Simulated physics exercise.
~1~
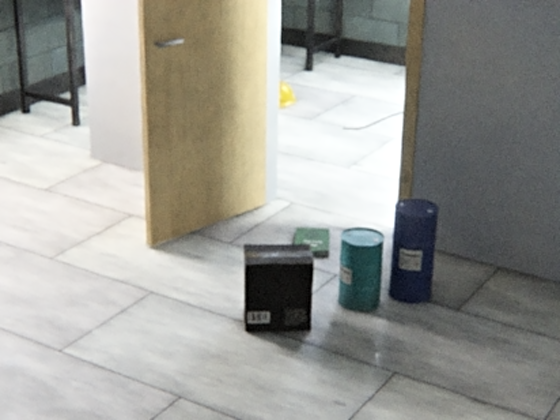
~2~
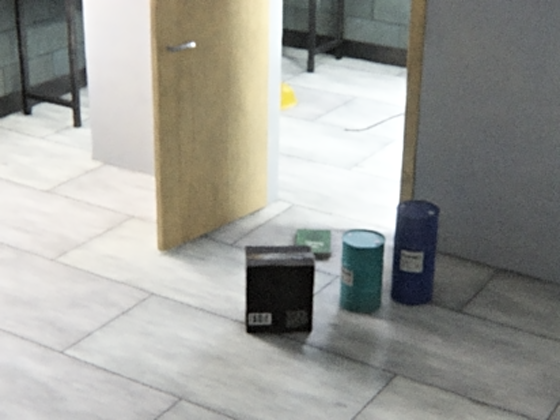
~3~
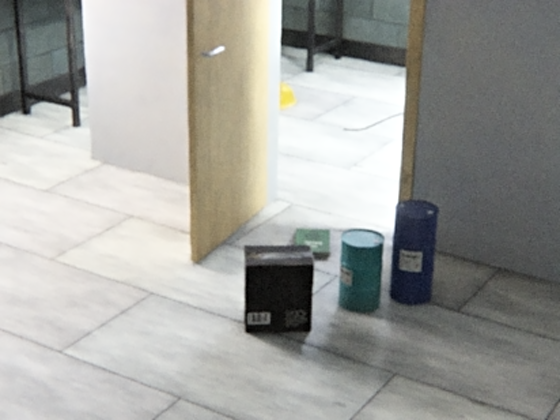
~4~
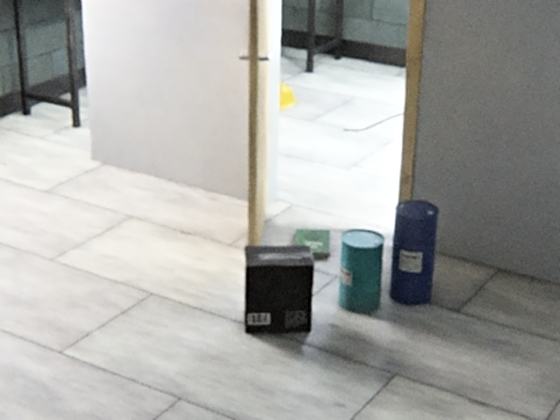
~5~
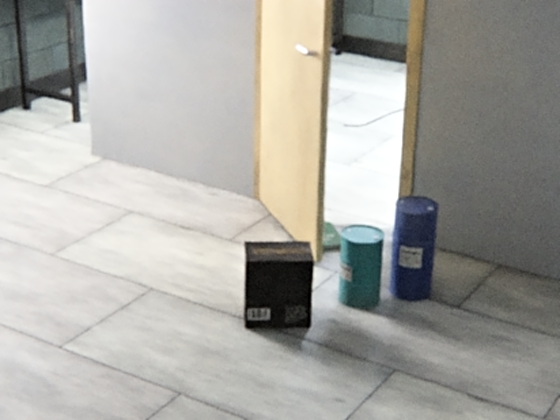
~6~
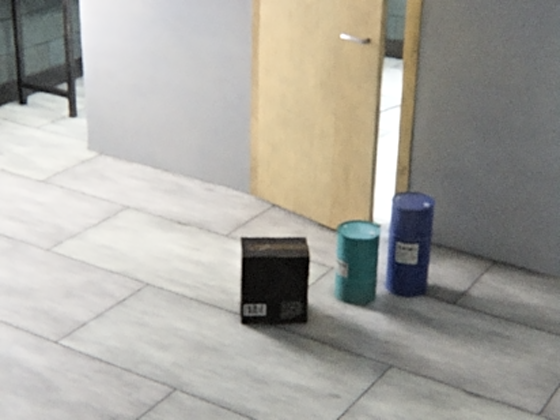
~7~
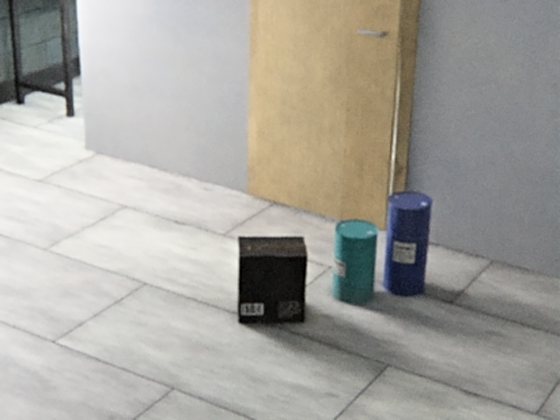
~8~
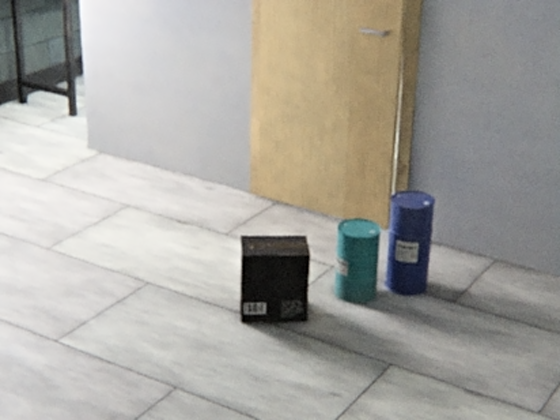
In a room with pale floor tiles, a wooden door swung from wide open to shut behind a black box and two canisters, turquoise and blue, nudging a green book out of view as it closed while the box and canisters stayed put.
